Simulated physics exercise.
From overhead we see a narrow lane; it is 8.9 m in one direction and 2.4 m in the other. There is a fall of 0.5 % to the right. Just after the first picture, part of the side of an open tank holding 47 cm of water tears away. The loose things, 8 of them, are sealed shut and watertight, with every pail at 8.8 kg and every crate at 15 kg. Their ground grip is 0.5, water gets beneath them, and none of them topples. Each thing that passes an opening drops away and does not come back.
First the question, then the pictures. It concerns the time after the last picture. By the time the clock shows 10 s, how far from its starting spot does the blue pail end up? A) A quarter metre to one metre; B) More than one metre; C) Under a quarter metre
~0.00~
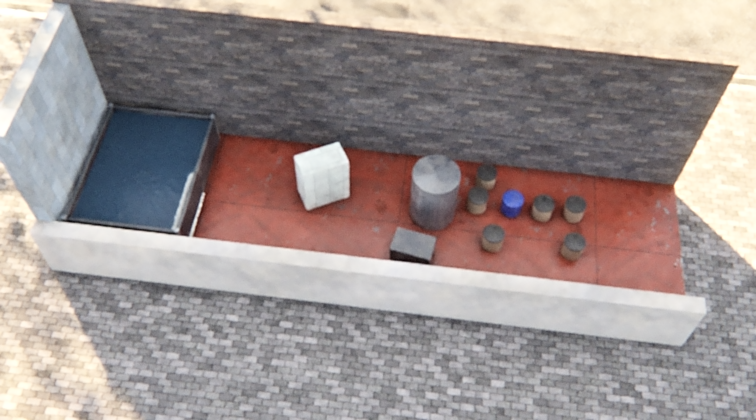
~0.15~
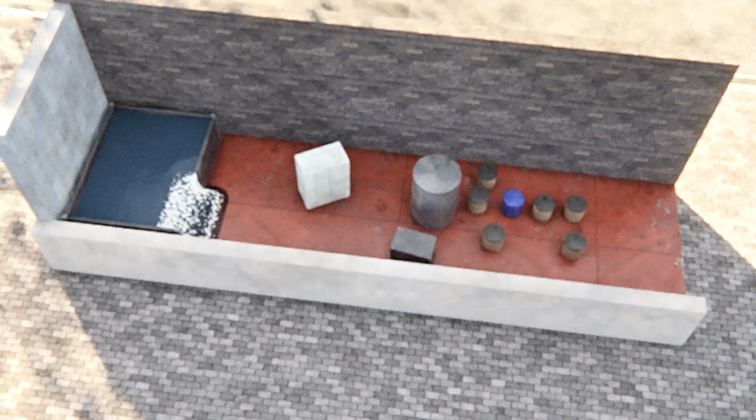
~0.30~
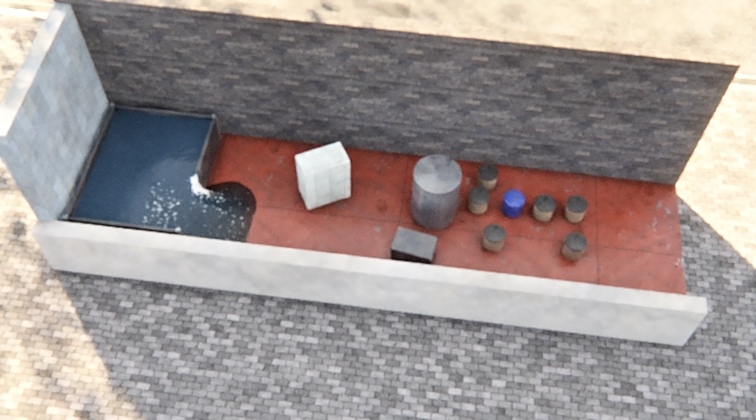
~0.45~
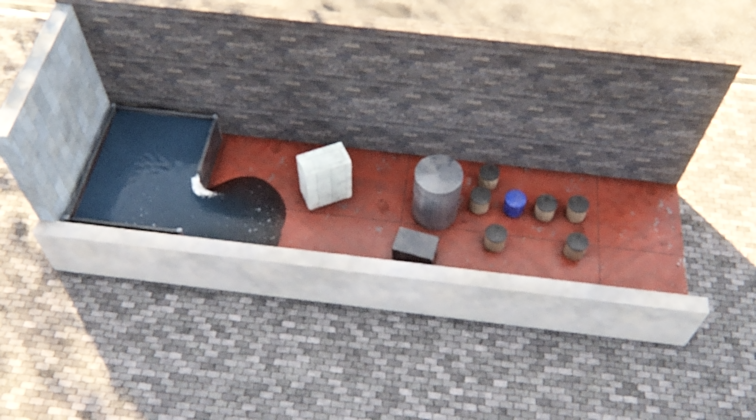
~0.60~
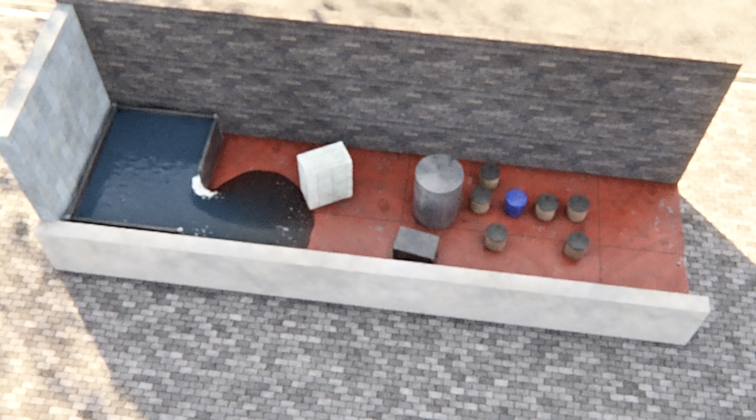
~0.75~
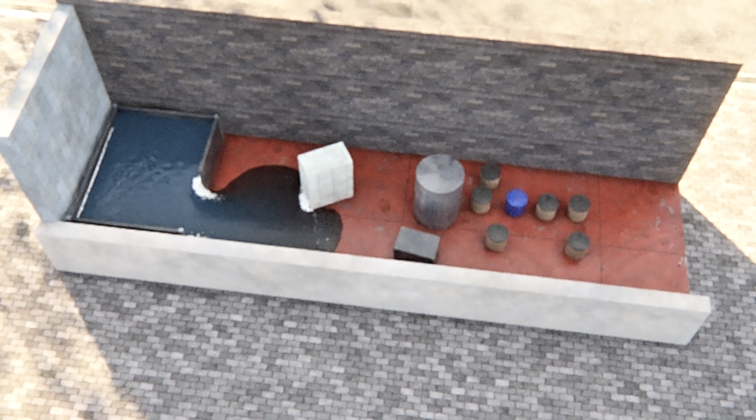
(C) Under a quarter metre.
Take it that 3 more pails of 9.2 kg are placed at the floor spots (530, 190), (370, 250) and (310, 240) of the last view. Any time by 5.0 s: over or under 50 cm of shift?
Item one within the mark, item two beyond the mark, item three beyond the mark.
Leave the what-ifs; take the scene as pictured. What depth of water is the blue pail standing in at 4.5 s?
4 cm or so.
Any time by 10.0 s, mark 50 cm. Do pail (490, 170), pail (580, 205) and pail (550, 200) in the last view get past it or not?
Result by item: Within it; within it; within it.
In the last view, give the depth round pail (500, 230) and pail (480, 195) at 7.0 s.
Around 5 cm and 4 cm.
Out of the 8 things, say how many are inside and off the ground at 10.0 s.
At that moment it comes to 0.
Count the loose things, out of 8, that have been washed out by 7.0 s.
I count 1 of them.
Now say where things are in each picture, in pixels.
The first picture shows the blue pail at (513, 199), on the bottom; water covers 3.3 m2; 0 of 8 have shifted.
The second picture shows the blue pail at (514, 198), on the bottom; water covers 3.8 m2; 0 of 8 have shifted.
The third picture shows the blue pail at (514, 199) rests on the ground; water covers 4.4 m2; 0 of 8 have shifted.
The fourth picture shows the blue pail at (516, 199) rests on the ground; 5.1 m2 under water; 0 of 8 have shifted.
The fifth picture shows the blue pail at (516, 198), on the bottom; water covers 5.8 m2; 0 of 8 have shifted.
The sixth picture shows the blue pail at (517, 198), on the bottom; water covers 6.4 m2; 0 of 8 have shifted.
After 2.0 s the blue pail is near (517, 198), 0.0 m from its start, aground; 0 of 8 are out; 0 afloat.
After 4.5 s the blue pail is near (518, 197), 0.0 m from its start, aground; 1 of 8 are out; 0 afloat.
After 7.0 s the blue pail is near (518, 197), 0.0 m from its start, aground; 1 of 8 are out; 0 afloat.
After 10.0 s the blue pail is near (518, 197), 0.0 m from its start, aground; 1 of 8 are out; 0 afloat.
